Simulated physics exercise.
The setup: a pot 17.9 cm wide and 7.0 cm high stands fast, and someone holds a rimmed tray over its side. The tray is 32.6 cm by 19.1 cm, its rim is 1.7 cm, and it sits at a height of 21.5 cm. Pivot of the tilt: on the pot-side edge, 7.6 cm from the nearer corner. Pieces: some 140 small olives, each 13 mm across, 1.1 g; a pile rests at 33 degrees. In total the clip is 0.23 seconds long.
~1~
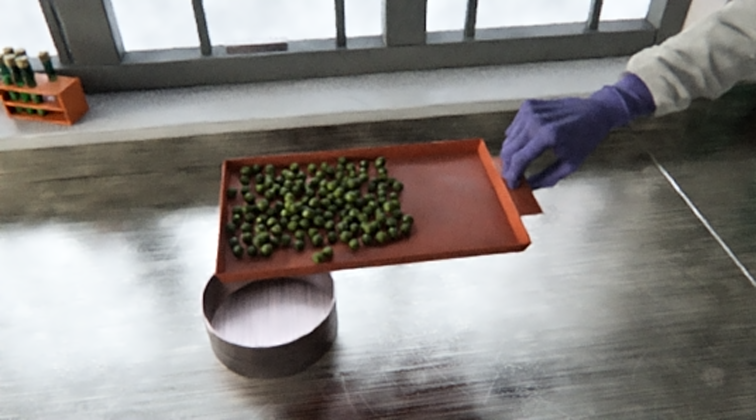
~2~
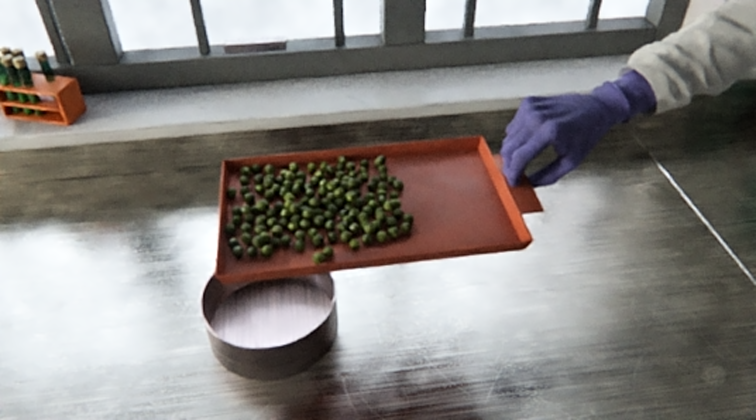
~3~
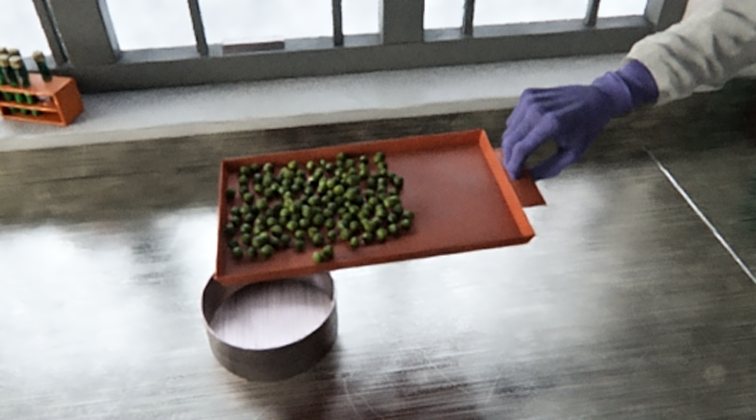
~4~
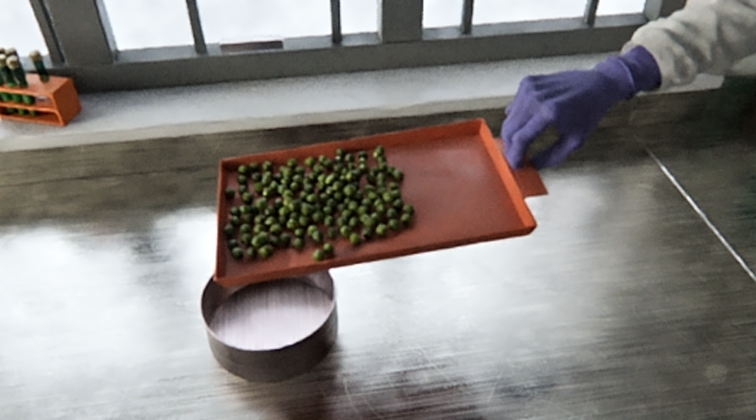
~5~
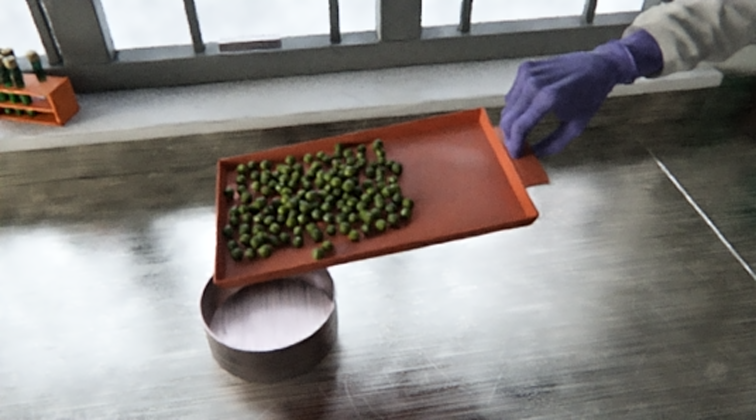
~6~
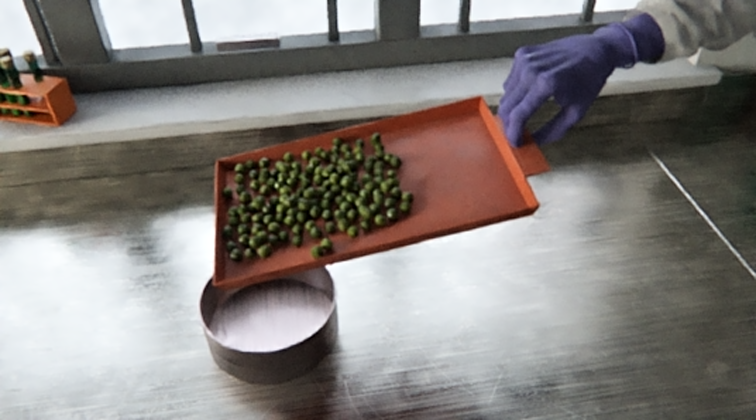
In the video, a purple-gloved hand holds an orange rimmed tray of small green olives partly above a round pot on a dark table, then gradually raises the tray's right side while the olives stay bunched toward the left.
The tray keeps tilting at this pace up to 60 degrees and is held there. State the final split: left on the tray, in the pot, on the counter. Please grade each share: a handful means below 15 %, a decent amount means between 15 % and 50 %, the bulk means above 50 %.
Left on the tray: The bulk, pot: A handful, counter: A handful.
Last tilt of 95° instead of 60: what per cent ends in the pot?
I'd say close to 5 percent.
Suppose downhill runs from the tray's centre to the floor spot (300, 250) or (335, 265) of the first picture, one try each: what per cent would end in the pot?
About 0 and 0 per cent.
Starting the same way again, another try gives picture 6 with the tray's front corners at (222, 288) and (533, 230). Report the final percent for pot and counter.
Pot 0 % / counter 5 %.
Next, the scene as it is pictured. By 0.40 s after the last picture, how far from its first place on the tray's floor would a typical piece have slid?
Roughly 4 cm.
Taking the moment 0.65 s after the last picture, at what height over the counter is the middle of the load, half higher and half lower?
Roughly 28 cm above the counter.
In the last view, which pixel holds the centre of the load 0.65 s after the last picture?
Load centre est.: (248, 189) px.
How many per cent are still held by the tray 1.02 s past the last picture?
Some 95 per cent of the load.
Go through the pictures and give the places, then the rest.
Tray tilt 0 degrees, front corners at (221, 271) and (526, 240); middle of the pieces at (315, 203); pot at (269, 292), in the first picture.
Tray tilt 1 degrees, front corners at (221, 272) and (527, 238); middle of the pieces at (315, 203), in the second picture.
Tray tilt 2 degrees, front corners at (220, 274) and (529, 232); middle of the pieces at (315, 201), in the third picture.
Tray tilt 5 degrees, front corners at (220, 276) and (531, 223), lowest corner left front; middle of the pieces at (314, 199), in the fourth picture.
Tray tilt 7 degrees, front corners at (219, 278) and (532, 213), lowest corner left front; middle of the pieces at (313, 196), in the fifth picture.
Tray tilt 10 degrees, front corners at (219, 280) and (533, 203), lowest corner left front; middle of the pieces at (311, 193); pot at (268, 295), in the sixth picture.
Then, 0.40 s after the last picture, tilt 34 degrees; the tray holds 100 %, the pot 0 %.
Then, 0.65 s after the last picture, tilt 50 degrees; the tray holds 100 %, the pot 0 %.
Then, 1.02 s after the last picture, tilt 60 degrees; the tray holds 95 %, the pot 0 %.
In the end, tray 95 %, pot 0 %, counter 5 %.
